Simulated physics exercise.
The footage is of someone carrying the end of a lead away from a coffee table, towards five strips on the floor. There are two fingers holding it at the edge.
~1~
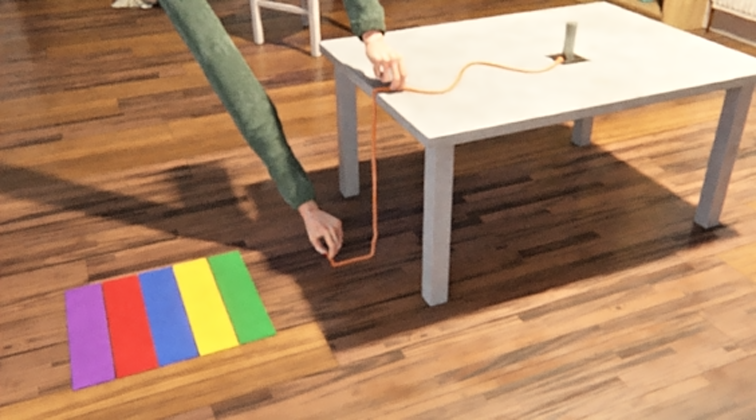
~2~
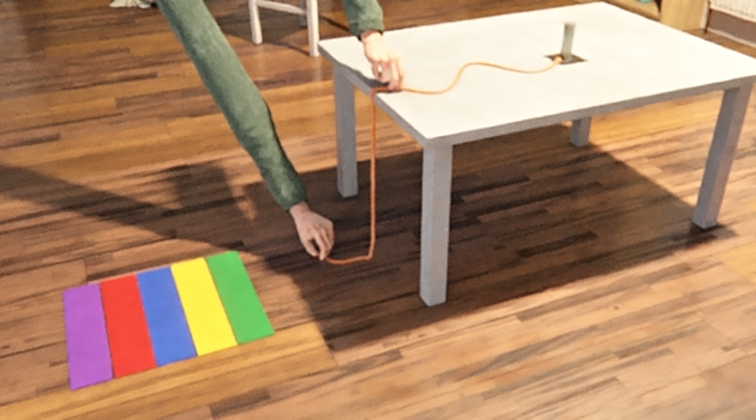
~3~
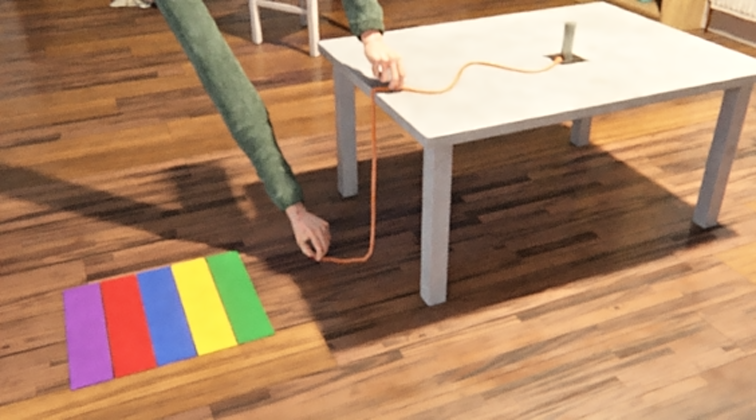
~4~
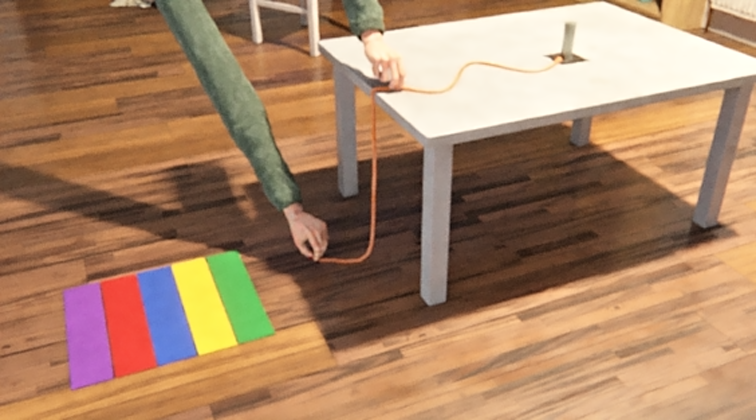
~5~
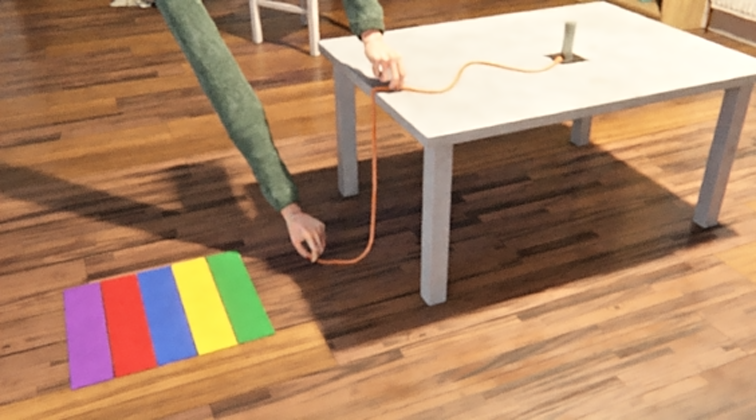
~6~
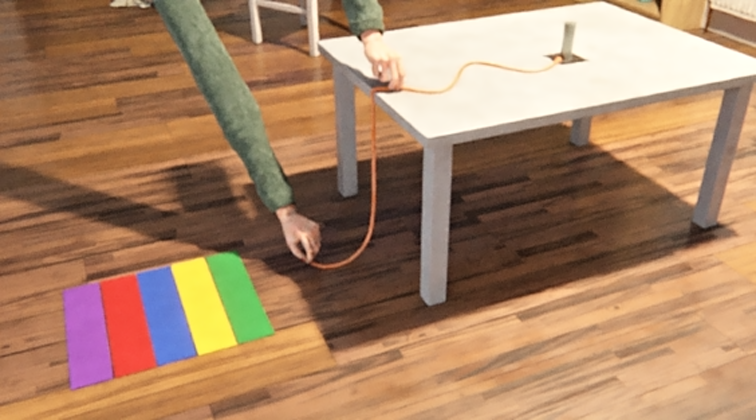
The clip opens on two hands with an orange cord that runs across a white table, over its edge and down near the wooden floor. The lower hand draws the cord's end slightly left, a small shift toward five coloured strips, while the upper hand stays at the table edge.
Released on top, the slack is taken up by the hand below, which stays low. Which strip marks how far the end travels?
The red strip.
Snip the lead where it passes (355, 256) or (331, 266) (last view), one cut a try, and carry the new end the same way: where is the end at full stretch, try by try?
Respectively (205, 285) and (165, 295).
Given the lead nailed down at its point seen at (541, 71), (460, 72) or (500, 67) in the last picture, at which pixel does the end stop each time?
The pixel places are (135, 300), (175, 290) and (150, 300), one per try.
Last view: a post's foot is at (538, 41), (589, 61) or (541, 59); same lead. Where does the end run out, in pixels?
Somewhere near (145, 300), (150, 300) and (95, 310), in that order.
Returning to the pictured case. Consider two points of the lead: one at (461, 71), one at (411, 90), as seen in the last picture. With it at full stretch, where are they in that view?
I'd put the first at about (433, 80) and the other at about (352, 111).
Early on, end near (202, 285); over yellow.
Midway, end near (154, 297); over blue.
At the end of the slack, end near (125, 304); over red. It halts on the red strip.
